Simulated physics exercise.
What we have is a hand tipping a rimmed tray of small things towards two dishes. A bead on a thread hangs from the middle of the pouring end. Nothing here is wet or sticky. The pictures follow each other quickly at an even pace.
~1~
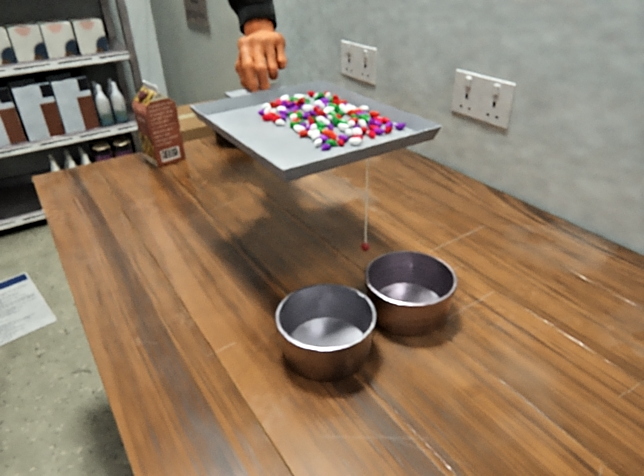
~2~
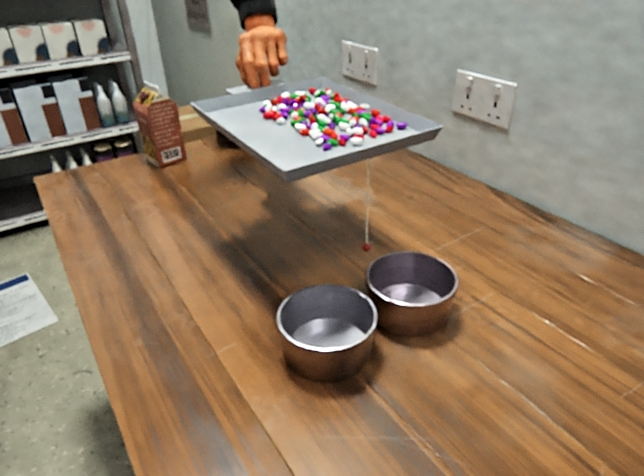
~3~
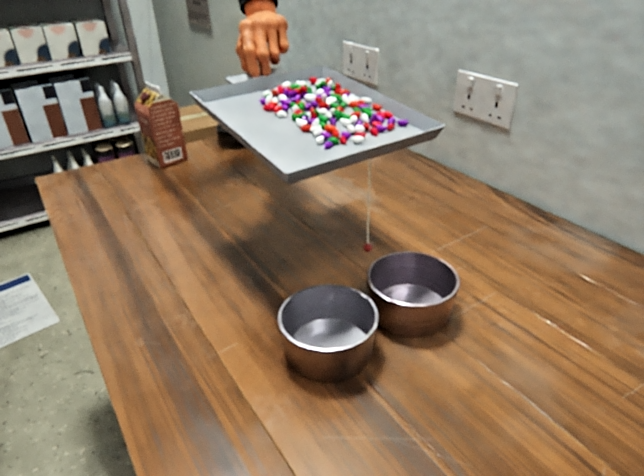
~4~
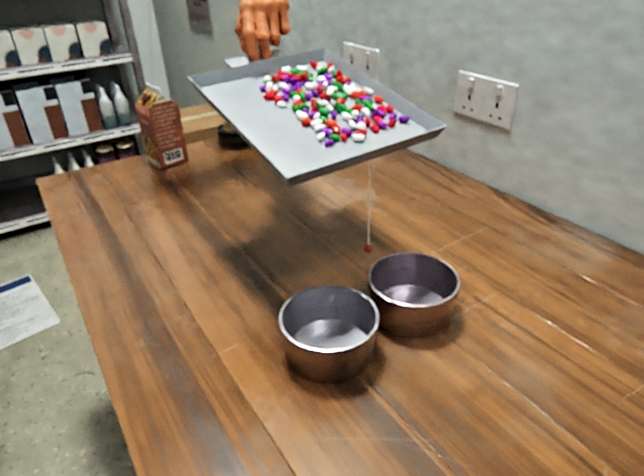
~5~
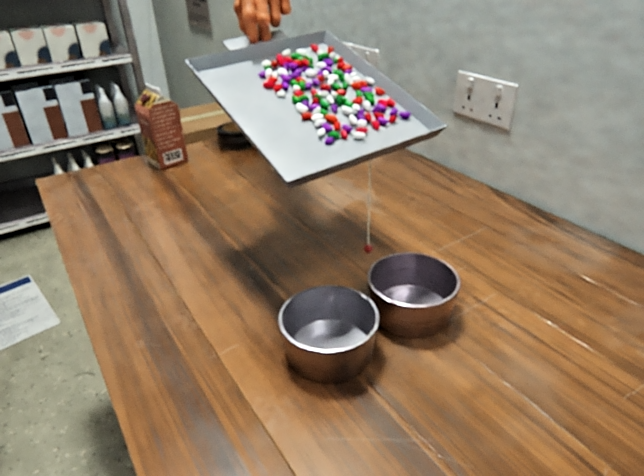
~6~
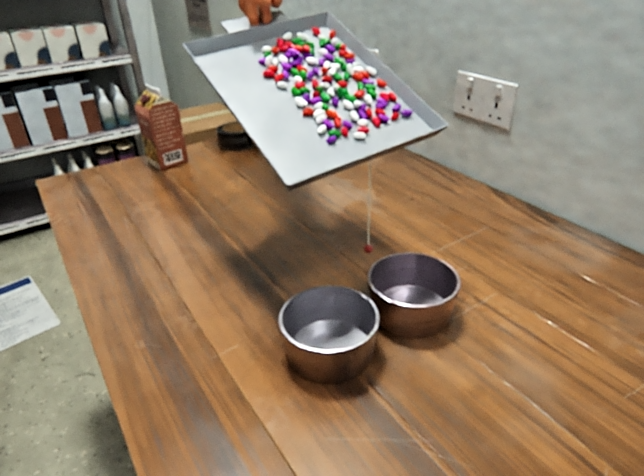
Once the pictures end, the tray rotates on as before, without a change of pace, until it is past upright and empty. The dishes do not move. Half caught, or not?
Caught overall: Over half.
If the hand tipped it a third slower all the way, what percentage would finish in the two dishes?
It comes to 80 per cent or so.
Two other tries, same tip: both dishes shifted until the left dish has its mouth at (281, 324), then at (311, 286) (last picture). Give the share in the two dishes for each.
About 60 and 30 per cent.
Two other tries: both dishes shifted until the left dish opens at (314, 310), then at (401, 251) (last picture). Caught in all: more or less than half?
First the larger part, then below a half.
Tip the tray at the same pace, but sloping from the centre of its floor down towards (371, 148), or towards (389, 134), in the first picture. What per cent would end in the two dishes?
Roughly 50 per cent, and 0 per cent.
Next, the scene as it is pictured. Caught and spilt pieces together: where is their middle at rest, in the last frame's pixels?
Around (369, 328).
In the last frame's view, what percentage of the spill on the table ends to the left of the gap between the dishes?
About 40 per cent.
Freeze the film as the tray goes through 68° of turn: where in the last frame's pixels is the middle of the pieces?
Around (362, 159).
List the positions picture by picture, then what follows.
The first picture shows corners of the pouring end at (286, 166) and (434, 125), level; middle of the load at (322, 117), jelly beans; left dish at (354, 357); right dish at (440, 313); bead on its thread at (365, 247).
The second picture shows corners of the pouring end at (287, 167) and (436, 125), level; middle of the load at (323, 115).
The third picture shows corners of the pouring end at (288, 169) and (437, 125), tipped barely, lowest at the left corner; middle of the load at (324, 109).
The fourth picture shows corners of the pouring end at (290, 172) and (439, 124), tipped a little, lowest at the left corner; middle of the load at (325, 99).
The fifth picture shows corners of the pouring end at (290, 175) and (440, 124), tipped clearly, lowest at the left corner; middle of the load at (325, 89).
The sixth picture shows corners of the pouring end at (290, 179) and (441, 123), tipped clearly, lowest at the left corner; middle of the load at (327, 80); left dish at (358, 359); right dish at (443, 315).
Soon, tray tipped steeply; most on the tray; about a quarter in the air.
A while on, tray tipped past a quarter turn; about a third in the left dish; about a third in the right dish; a small part outside both; a small part in the air.
Towards the end, tray tipped past a quarter turn; about half in the left dish; about a third in the right dish; about a quarter outside both.
Finally, tray tipped past a quarter turn; about half in the left dish; about a third in the right dish; about a quarter outside both.
